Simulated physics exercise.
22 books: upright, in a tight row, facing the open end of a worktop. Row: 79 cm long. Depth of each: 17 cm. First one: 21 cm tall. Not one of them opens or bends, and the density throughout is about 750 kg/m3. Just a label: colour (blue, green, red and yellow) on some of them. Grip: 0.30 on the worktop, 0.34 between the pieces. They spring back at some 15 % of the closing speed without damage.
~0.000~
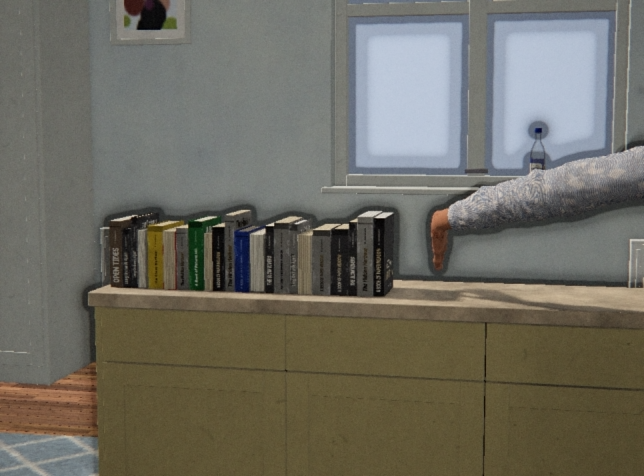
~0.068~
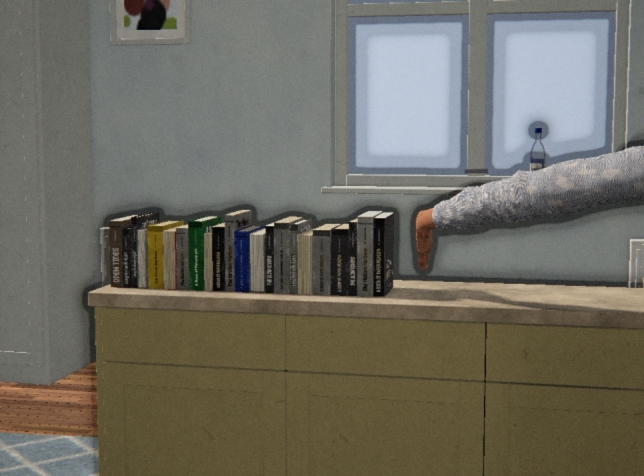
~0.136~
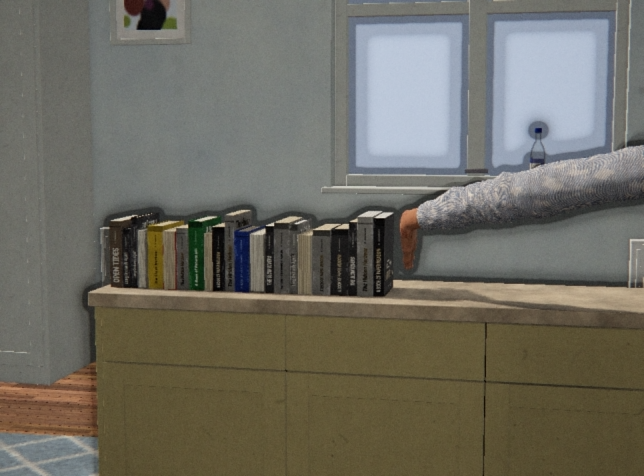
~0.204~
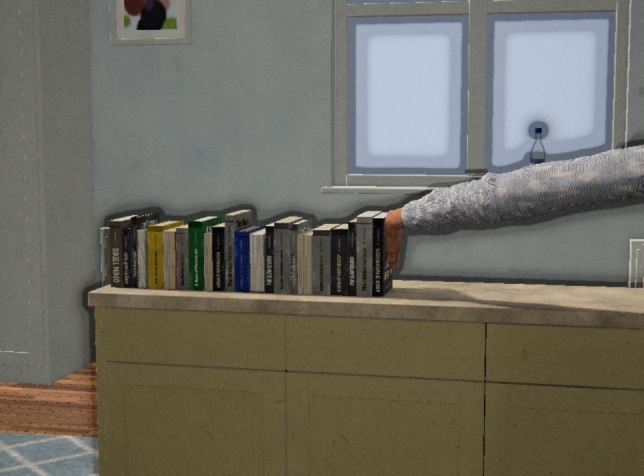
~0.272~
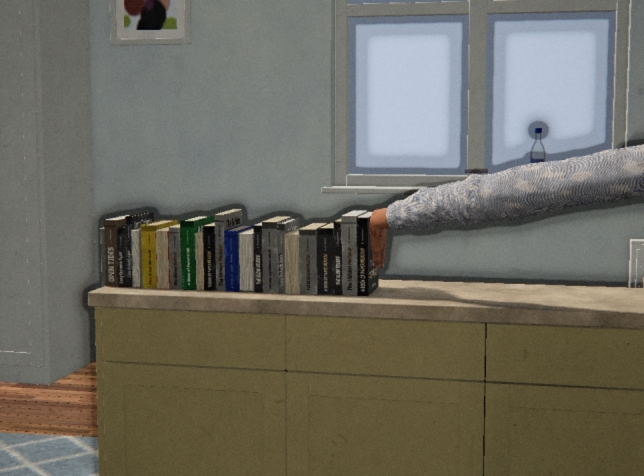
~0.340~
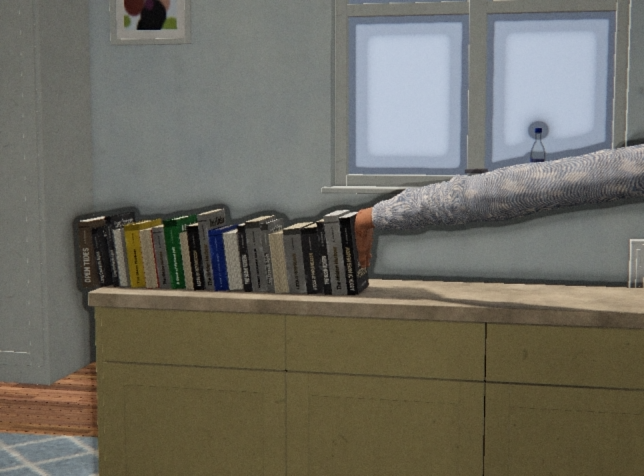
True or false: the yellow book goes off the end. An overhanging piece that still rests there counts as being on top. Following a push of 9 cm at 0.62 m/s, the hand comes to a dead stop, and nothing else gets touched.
True.
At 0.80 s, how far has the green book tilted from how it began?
Some 50 degrees.
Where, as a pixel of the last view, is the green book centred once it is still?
In the final image its middle is around (136, 265).
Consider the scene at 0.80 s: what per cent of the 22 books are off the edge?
25 per cent.
Around 0.48 s, none of the 22 books off the edge, 22 disturbed; yellow book tipped 26°; red book tipped 25°.
Around 0.80 s, 5 of the 22 books off the edge; yellow book upside down; red book on its side.
Finally (1.3 s), 6 of the 22 books off the edge; yellow book on its side; red book on its side; green book on its side.
